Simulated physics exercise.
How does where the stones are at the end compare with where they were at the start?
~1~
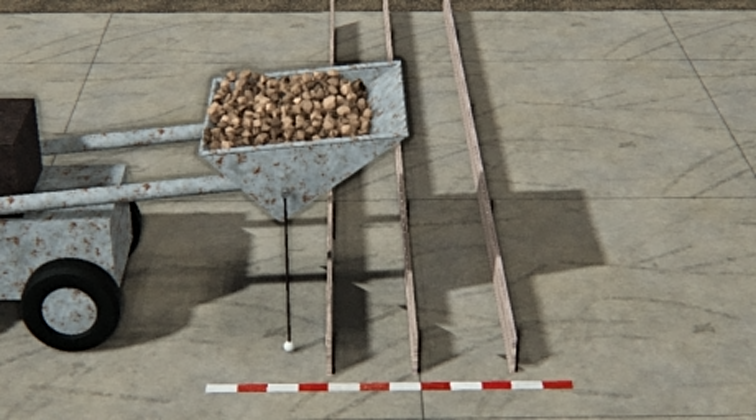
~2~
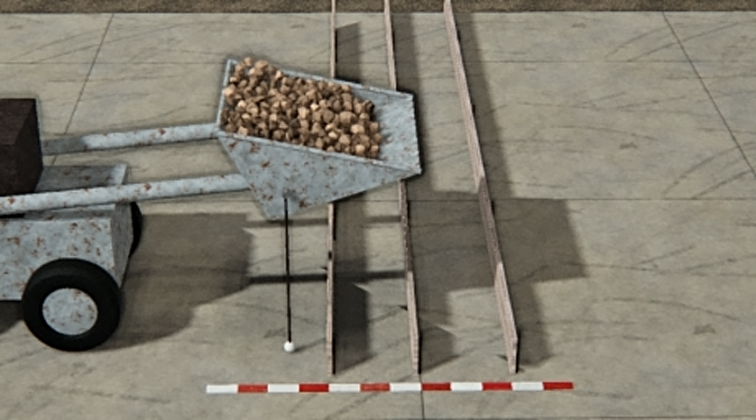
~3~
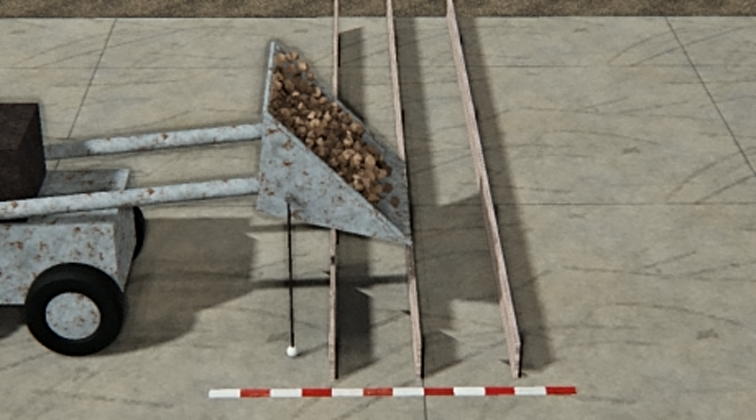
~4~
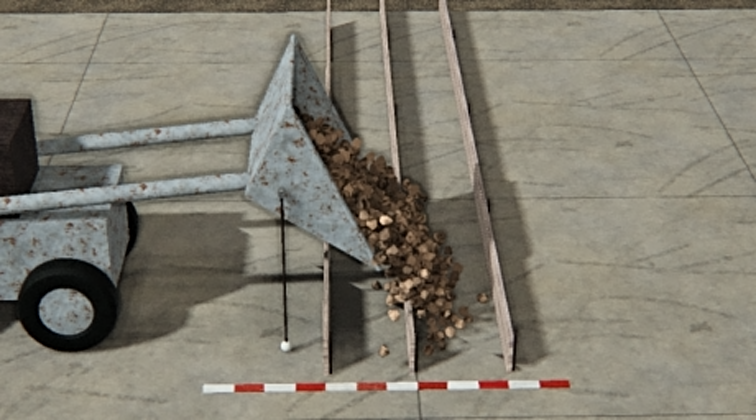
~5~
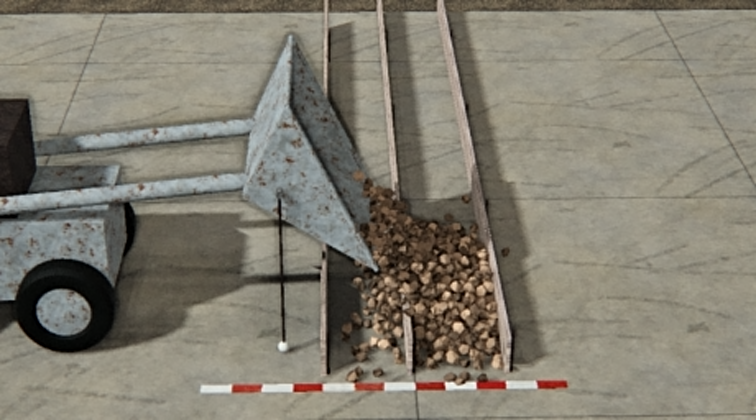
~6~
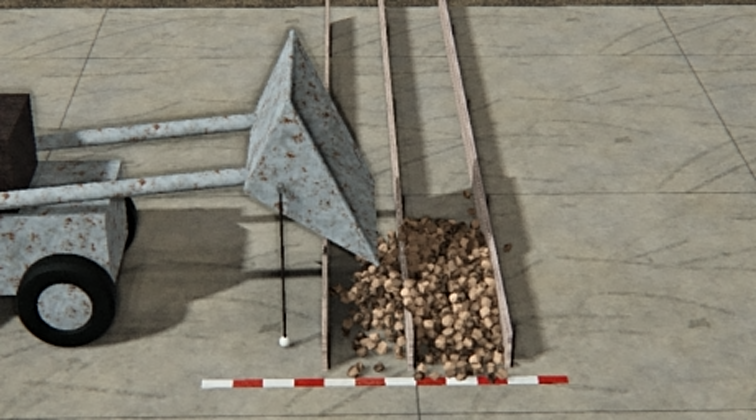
At the start the stones were heaped up in the raised loader bucket. By the end they lay lower down and farther right, on the concrete between the boards, with most of them in the right bay.
A rust-speckled grey loader bucket heaped with brown stones tipped steeply to the right, spilling its load over the boards on the concrete. The stones settled in both bays, mostly the right one, while the emptied bucket stayed tilted.
